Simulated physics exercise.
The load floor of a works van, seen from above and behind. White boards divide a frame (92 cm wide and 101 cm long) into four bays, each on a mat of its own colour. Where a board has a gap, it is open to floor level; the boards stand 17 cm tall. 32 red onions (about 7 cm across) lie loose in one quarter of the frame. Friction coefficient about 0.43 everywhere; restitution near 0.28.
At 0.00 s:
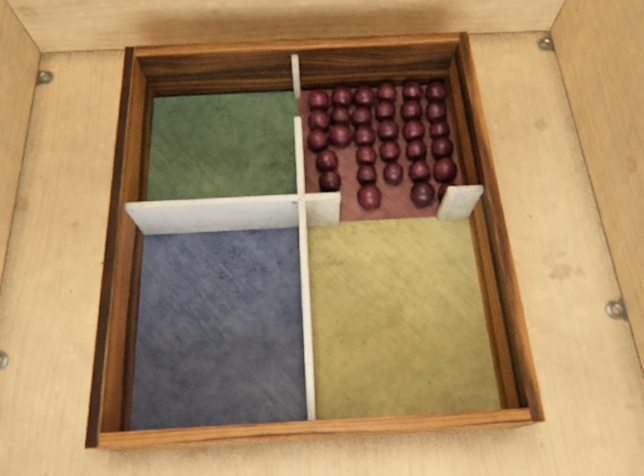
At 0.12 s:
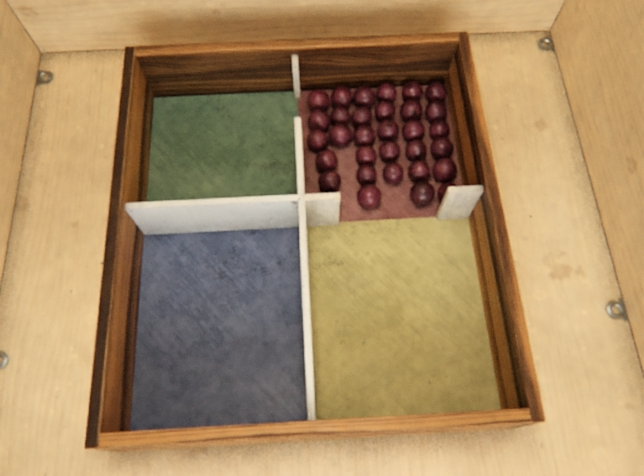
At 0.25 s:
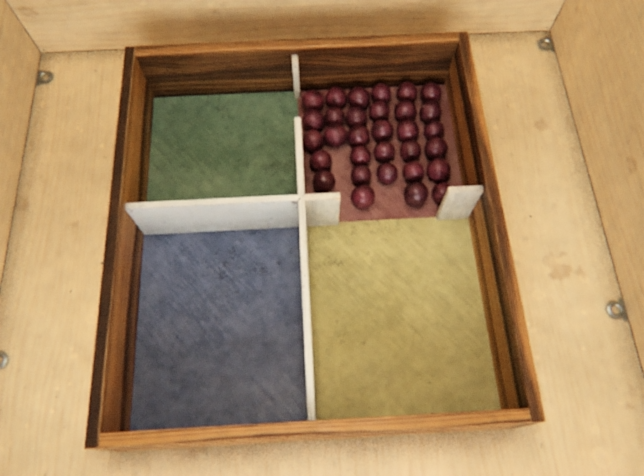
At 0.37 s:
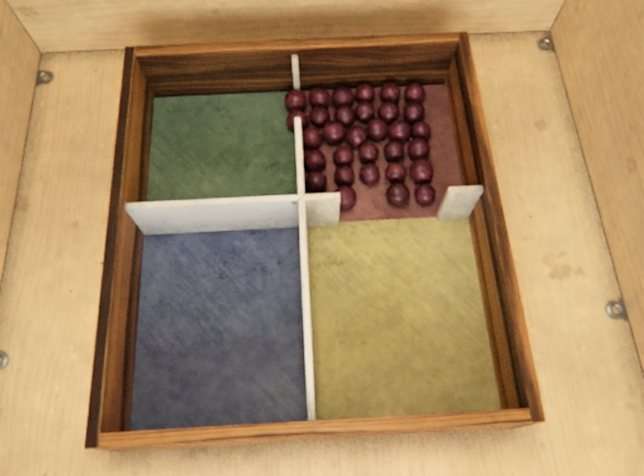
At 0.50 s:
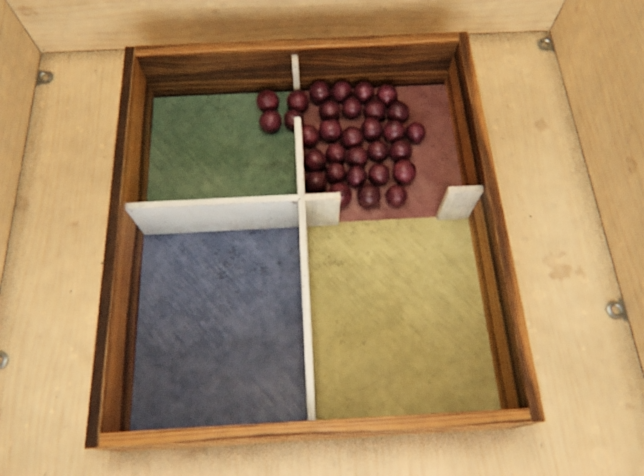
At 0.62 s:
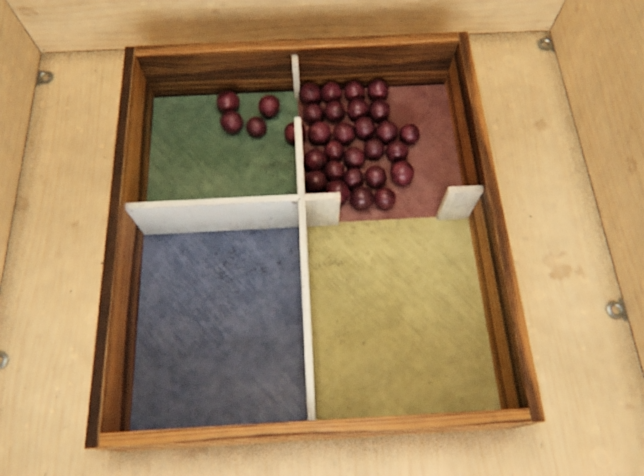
A wooden frame split by white boards sat still while the dark red onions in its red bay shifted left, bunching against the divider, and a few rolled through the gap onto the green mat.
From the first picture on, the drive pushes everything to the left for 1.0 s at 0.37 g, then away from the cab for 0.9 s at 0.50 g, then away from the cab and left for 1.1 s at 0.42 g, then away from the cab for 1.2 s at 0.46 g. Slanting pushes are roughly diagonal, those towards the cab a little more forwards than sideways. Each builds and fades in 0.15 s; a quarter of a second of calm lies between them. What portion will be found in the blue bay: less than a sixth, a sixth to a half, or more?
Ending in the blue bay: Under a sixth of them.
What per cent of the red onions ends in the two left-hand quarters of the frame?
Some 30 per cent.
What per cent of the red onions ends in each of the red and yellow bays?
Red 10, yellow 60 per cent.
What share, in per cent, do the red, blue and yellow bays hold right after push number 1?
Red 80, blue 0, yellow 0 per cent.
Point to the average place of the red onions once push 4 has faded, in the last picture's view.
At about (324, 302).
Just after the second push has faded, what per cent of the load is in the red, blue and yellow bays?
By then: Red 20, blue 0, yellow 60 per cent.
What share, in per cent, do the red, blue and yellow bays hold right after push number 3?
By then: Red 10, blue 0, yellow 60 per cent.
After push 1 (1.24 s), 26 in the red bay and 6 in the green bay.
After push 2 (2.39 s), 8 in the red bay, 6 in the green bay and 18 in the yellow bay.
After push 3 (3.74 s), 3 in the red bay, 9 in the green bay and 20 in the yellow bay.
After push 4 (5.19 s), 3 in the red bay, 9 in the green bay and 20 in the yellow bay.
When it is over (at 5.52 s), 3 in the red bay, 9 in the green bay and 20 in the yellow bay. Asked share, 0 of 32, 0 per cent.
